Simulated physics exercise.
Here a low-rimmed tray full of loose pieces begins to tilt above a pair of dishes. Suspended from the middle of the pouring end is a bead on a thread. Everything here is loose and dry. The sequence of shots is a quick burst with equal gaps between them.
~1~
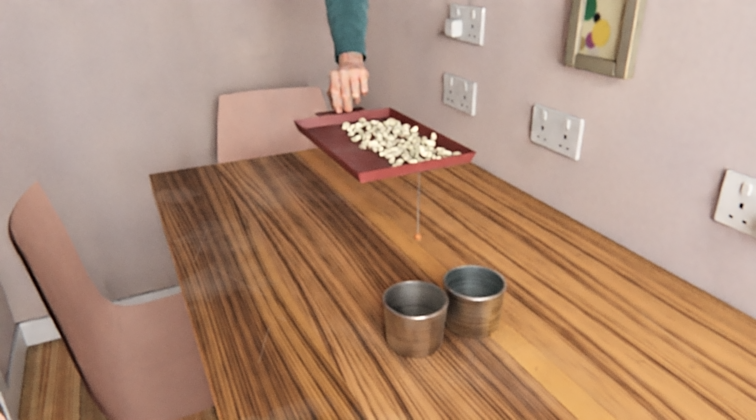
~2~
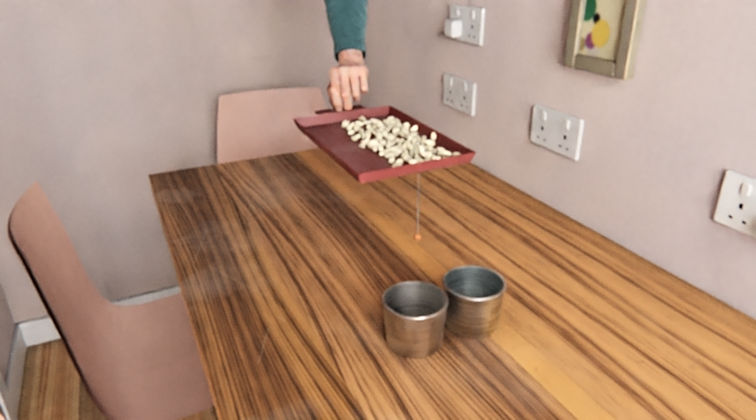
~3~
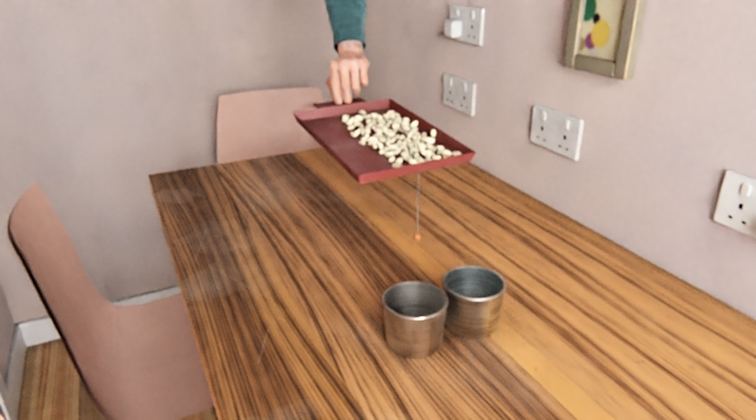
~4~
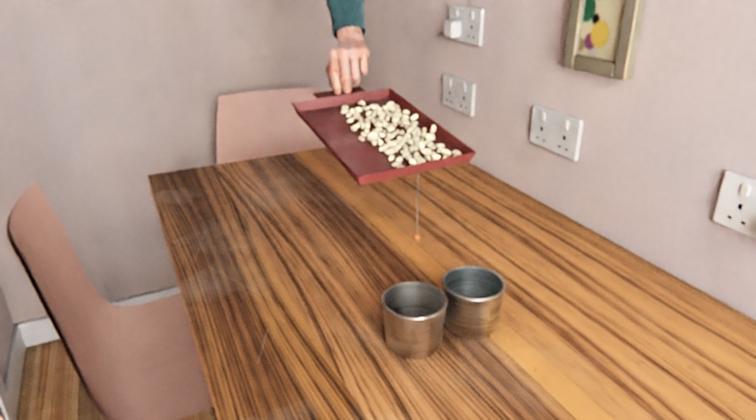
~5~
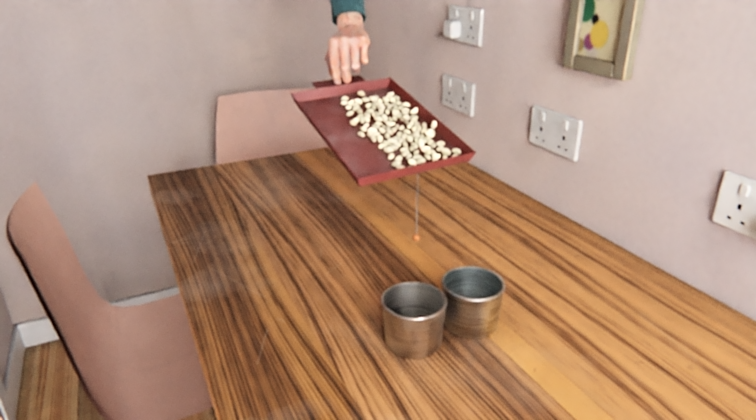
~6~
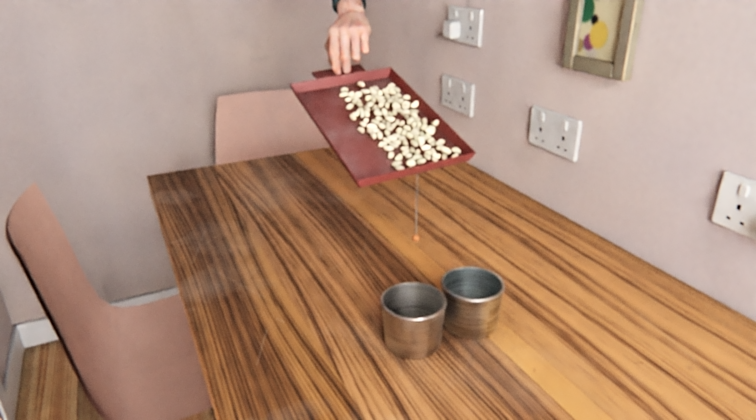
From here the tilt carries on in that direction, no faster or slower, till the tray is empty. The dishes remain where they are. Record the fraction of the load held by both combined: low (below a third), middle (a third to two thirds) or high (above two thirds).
Fraction held by both: Low.
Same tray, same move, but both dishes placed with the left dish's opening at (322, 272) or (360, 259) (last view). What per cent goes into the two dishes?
Trial 1: 20 percent; trial 2: 20 percent.
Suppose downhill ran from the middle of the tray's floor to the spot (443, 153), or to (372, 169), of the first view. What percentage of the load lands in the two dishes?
Well, 0 percent for one and then 0 percent for the other.
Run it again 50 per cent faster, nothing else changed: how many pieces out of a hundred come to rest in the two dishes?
Near 10 in a hundred.
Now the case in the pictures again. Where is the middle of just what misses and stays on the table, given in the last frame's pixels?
Roughly pixel (399, 308).
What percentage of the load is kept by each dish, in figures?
Around 0 in a hundred in the left dish and around 0 in a hundred in the right dish.
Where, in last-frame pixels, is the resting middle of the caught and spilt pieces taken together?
Centre at rest, last view: Approx. (400, 309).
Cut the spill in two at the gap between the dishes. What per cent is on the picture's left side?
Near 90 in a hundred.
Just after the last frame, tray tipped steeply; almost all on the tray; about a tenth in the air.
A moment on, tray tipped past a quarter turn; about a tenth on the tray; just a few in the left dish; the larger part outside both; roughly a quarter in the air.
Further on, tray tipped past a quarter turn; just a few in the left dish; almost all outside both.
When it is over, tray tipped past a quarter turn; just a few in the left dish; not one in the right dish; almost all outside both.
